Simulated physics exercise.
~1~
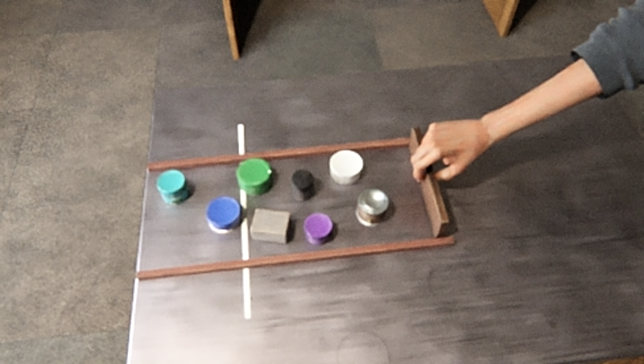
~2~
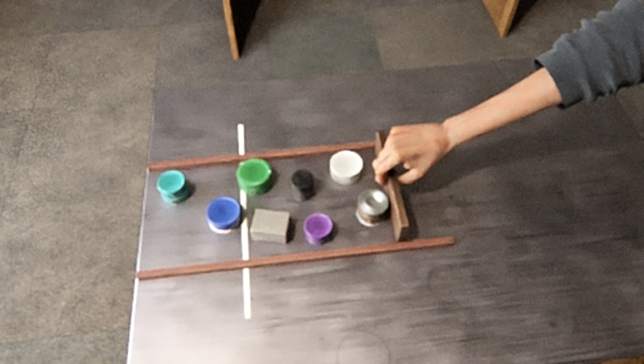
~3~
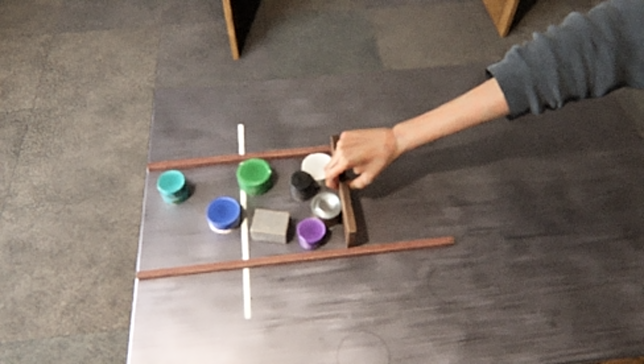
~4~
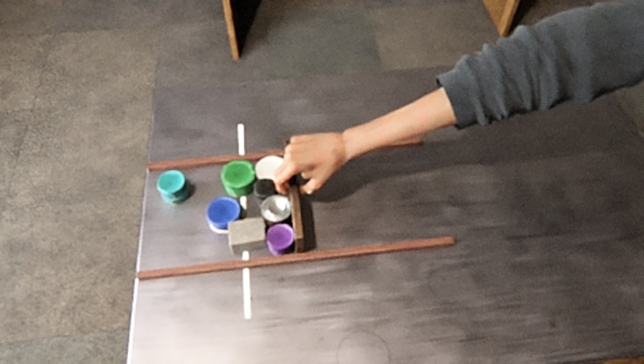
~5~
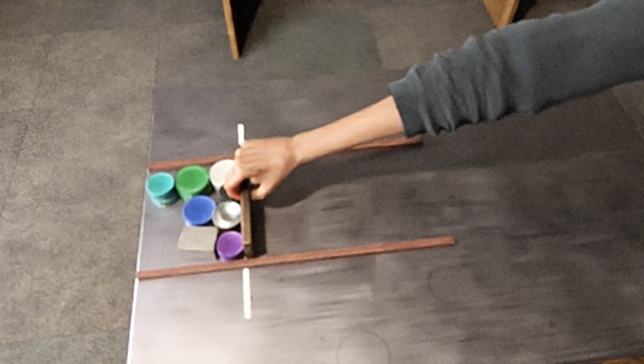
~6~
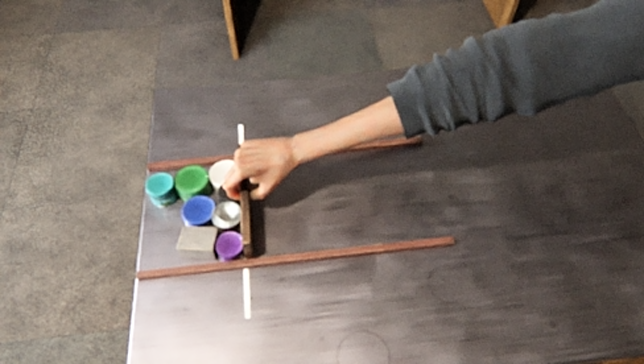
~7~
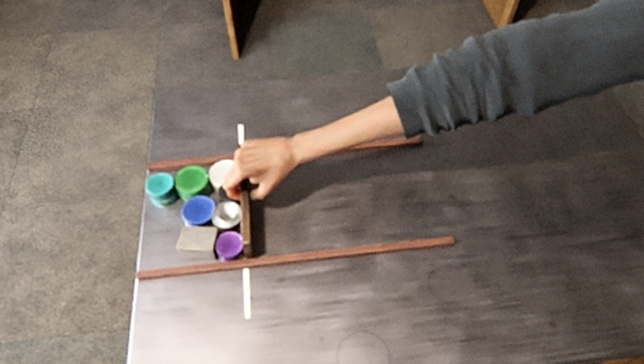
We see a hand slide an upright board leftward between two wooden strips, gathering scattered tubs, lids and a grey block into a cluster. The board stops at the white tape line and stays there, with all eight things still on the table.
